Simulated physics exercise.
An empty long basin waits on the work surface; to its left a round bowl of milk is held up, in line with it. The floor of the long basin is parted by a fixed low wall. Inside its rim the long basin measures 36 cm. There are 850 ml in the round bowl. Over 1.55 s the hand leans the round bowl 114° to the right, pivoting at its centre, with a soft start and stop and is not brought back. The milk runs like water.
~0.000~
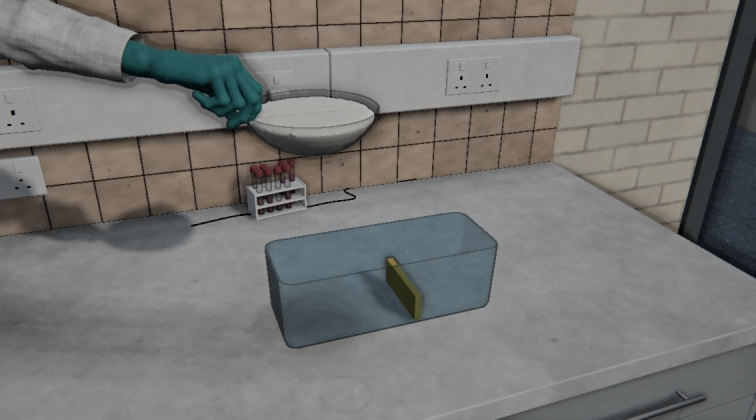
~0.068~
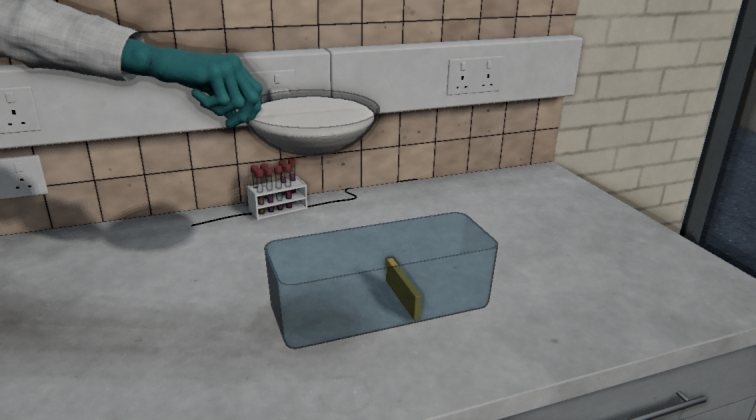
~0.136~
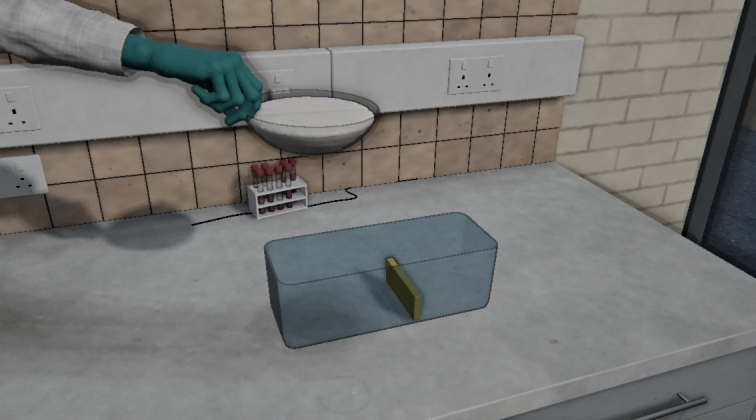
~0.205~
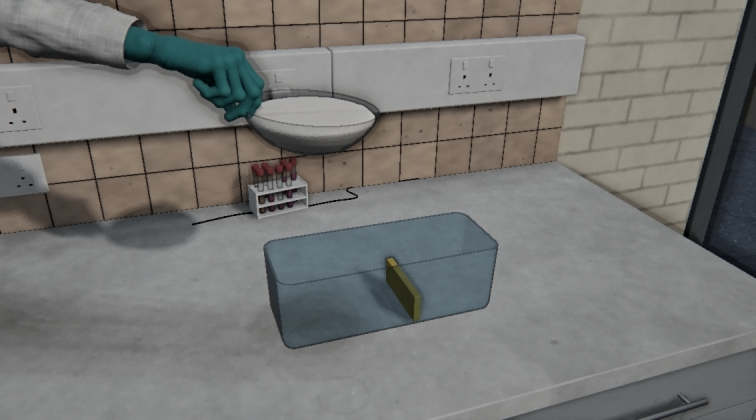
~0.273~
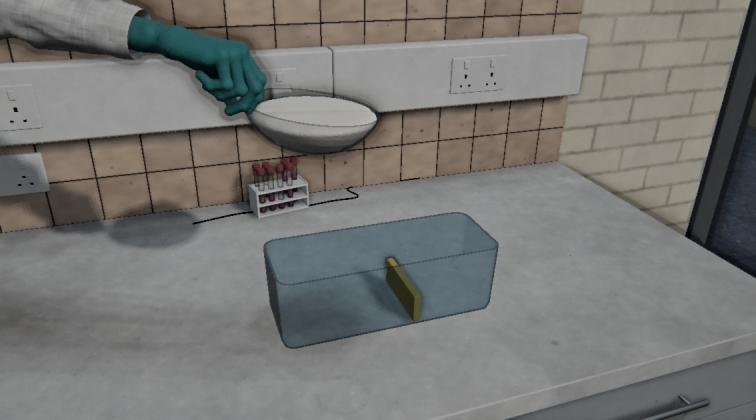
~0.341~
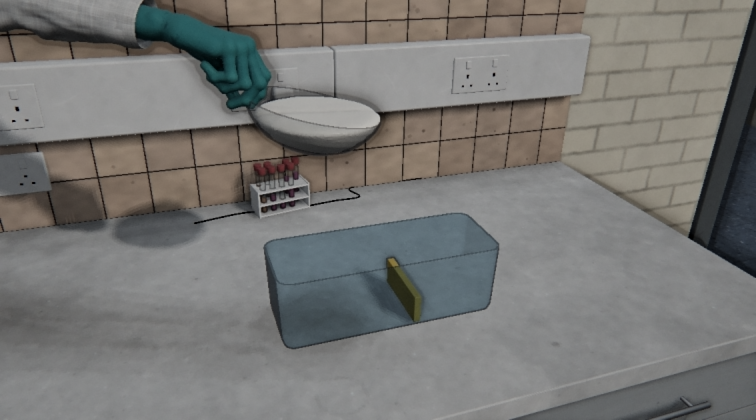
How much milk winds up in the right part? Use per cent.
The far part has some 67 per cent.
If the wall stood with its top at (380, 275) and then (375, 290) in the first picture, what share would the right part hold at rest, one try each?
In turn about 85 and 80 per cent.
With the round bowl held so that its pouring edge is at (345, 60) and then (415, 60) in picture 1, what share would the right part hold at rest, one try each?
In turn about 45 and 70 per cent.
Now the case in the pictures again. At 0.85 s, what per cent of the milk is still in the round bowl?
About 12 per cent.
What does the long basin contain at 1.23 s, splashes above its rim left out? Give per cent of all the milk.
Some 94 per cent.
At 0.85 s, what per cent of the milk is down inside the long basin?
Near 42 in a hundred.
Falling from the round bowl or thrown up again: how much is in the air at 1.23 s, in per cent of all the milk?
Near 0 in a hundred.
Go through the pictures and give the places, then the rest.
The first frame shows tilt 0°; pouring edge (375, 103); surface from (246, 118) to (370, 107); the long basin's rim runs from (272, 265) to (481, 229); the wall's top is at (403, 277).
The second frame shows tilt 1°; pouring edge (375, 103); surface from (246, 118) to (370, 108).
The third frame shows tilt 2°; pouring edge (375, 105); surface from (246, 117) to (370, 108).
The fourth frame shows tilt 5°; pouring edge (375, 108); surface from (247, 116) to (371, 109).
The fifth frame shows tilt 9°; pouring edge (376, 112); surface from (249, 115) to (373, 109).
The sixth frame shows tilt 13°; pouring edge (376, 117); surface from (254, 116) to (375, 113); 2 per cent is over the edge.
By 0.85 s the tilt is 66° and 13 per cent is still to pour, 4 is left of the wall and 38 right of it.
By 1.23 s the tilt is 102° and 0 per cent is still to pour, 26 is left of the wall and 67 right of it.
By 1.62 s the tilt is 114° and 0 per cent is still to pour, 26 is left of the wall and 67 right of it.
By 2.05 s the tilt is 114° and 0 per cent is still to pour, 26 is left of the wall and 67 right of it.
At rest 26 per cent lies left of the wall, 67 right of it and 7 outside.
